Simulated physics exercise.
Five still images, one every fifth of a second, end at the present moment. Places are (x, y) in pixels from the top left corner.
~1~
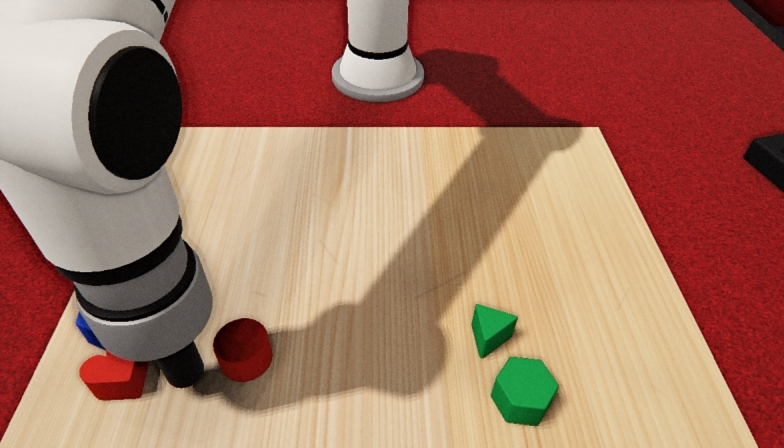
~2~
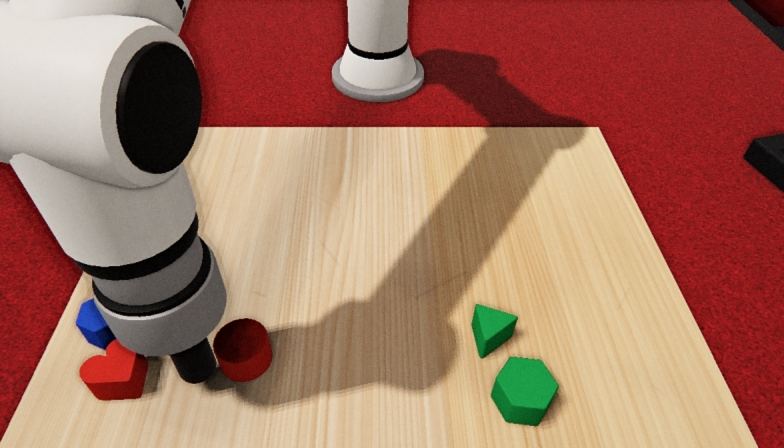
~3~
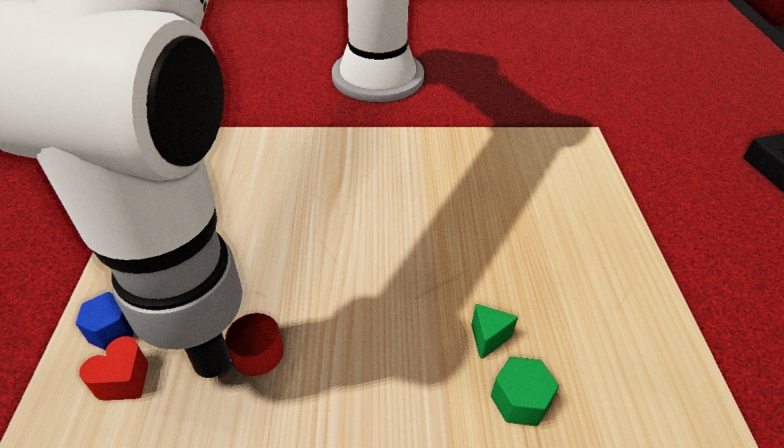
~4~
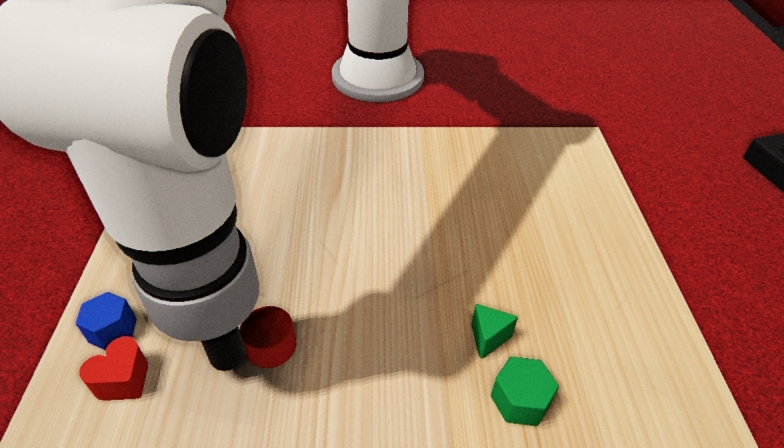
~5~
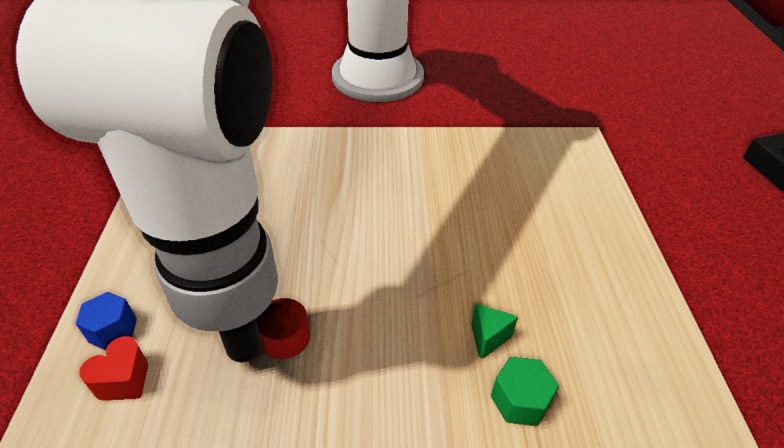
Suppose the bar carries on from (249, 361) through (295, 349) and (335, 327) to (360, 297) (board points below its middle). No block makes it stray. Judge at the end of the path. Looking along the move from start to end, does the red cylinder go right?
In short: No.
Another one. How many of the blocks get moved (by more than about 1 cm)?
Shifted over 1 cm: One.
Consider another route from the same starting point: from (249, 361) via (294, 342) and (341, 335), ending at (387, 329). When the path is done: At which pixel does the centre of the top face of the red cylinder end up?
About (344, 281).
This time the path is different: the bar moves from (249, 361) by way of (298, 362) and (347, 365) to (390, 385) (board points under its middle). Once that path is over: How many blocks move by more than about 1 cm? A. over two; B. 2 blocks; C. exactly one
Answer: C.
The first path, step by step. One third of the way, bar at (295, 335); red cylinder at (317, 297).
Two thirds of the way, bar at (334, 314); red cylinder at (338, 274).
At the end, bar at (359, 284); red cylinder at (346, 249).
